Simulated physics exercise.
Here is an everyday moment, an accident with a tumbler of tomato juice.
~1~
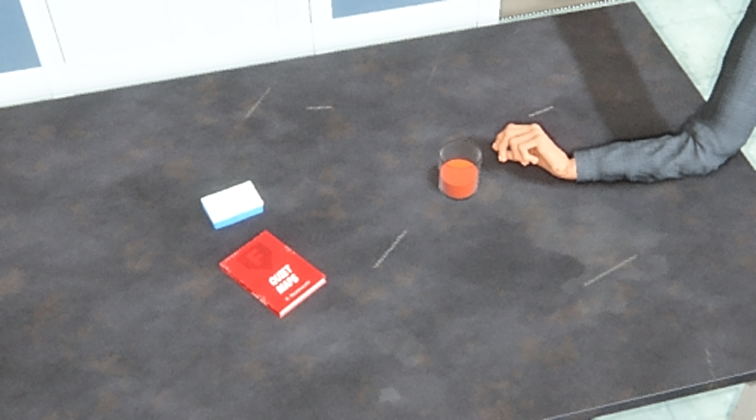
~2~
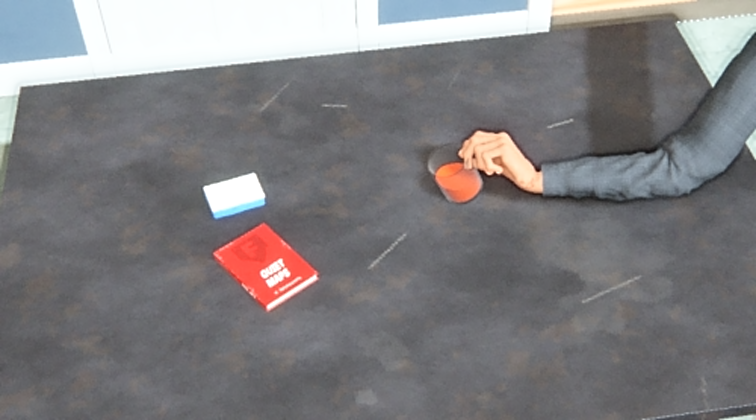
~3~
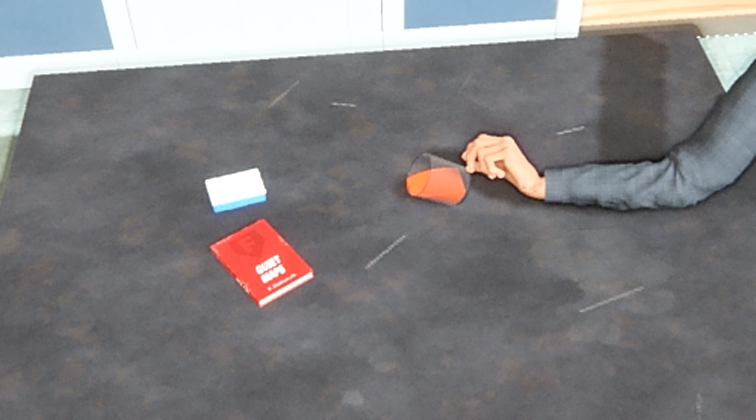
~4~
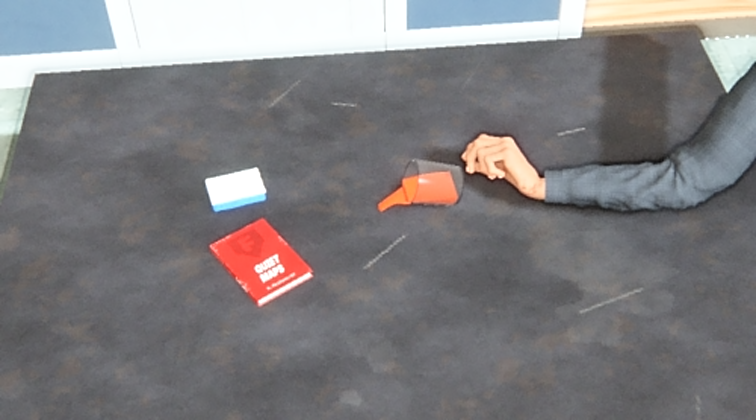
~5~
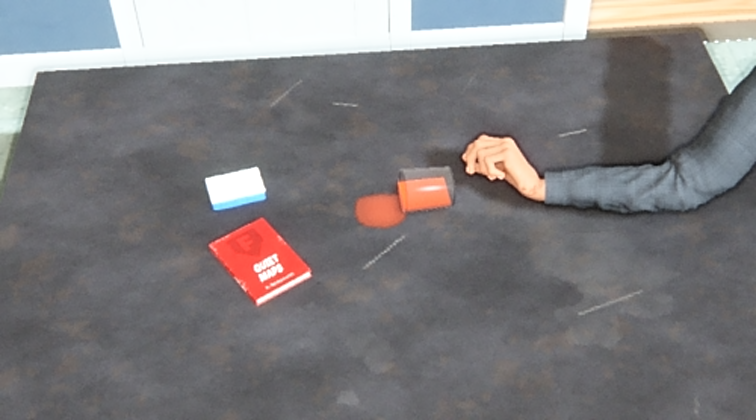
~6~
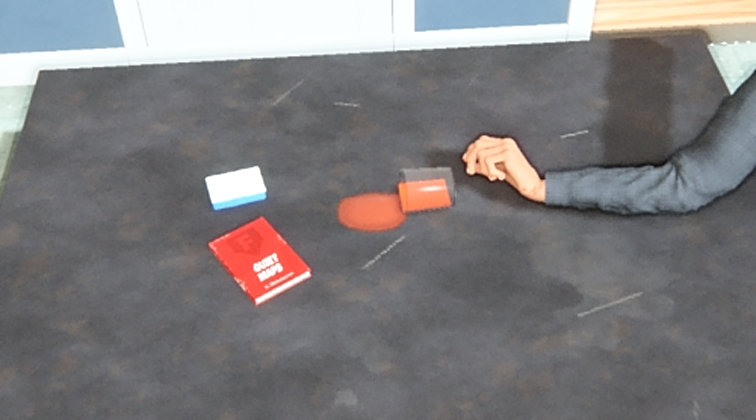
A glass of red juice tipped over to the left as a hand pushed its side, then lay on the dark table while juice spread in a puddle near a red book and a sponge.
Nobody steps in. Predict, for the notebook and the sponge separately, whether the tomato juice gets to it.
Prediction: The notebook gets some tomato juice on it, the sponge gets some tomato juice on it.
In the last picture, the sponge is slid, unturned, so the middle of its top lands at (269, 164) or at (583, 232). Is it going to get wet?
In the first spot it gets hit, in the second spot it stays clear.
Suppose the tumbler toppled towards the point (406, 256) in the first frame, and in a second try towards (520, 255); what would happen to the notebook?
Try 1: Gets splashed. Try 2: Stays clear.
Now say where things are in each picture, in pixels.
In the first picture, it stands upright; tumbler (459, 169) about a third full; notebook (272, 270); sponge (232, 200).
In the second picture, fingers against its side; tumbler (455, 173) tipped 20°.
In the third picture, it is falling; tumbler (438, 180) tipped 60°; sponge (235, 186).
In the fourth picture, it is falling; tumbler (432, 183) tipped 70°; notebook (260, 258).
In the fifth picture, it is down; tumbler (425, 189) tipped 85°; a puddle starts at (381, 210).
In the sixth picture, it is down; tumbler (425, 190) tipped 85°; a puddle starts at (375, 211); notebook (259, 257); sponge (235, 183).
A moment on, the puddle covers about as much as a plate; the notebook is reached; the sponge is reached.
When it is over, the puddle covers about as much as a plate; the notebook is reached; the sponge is reached.
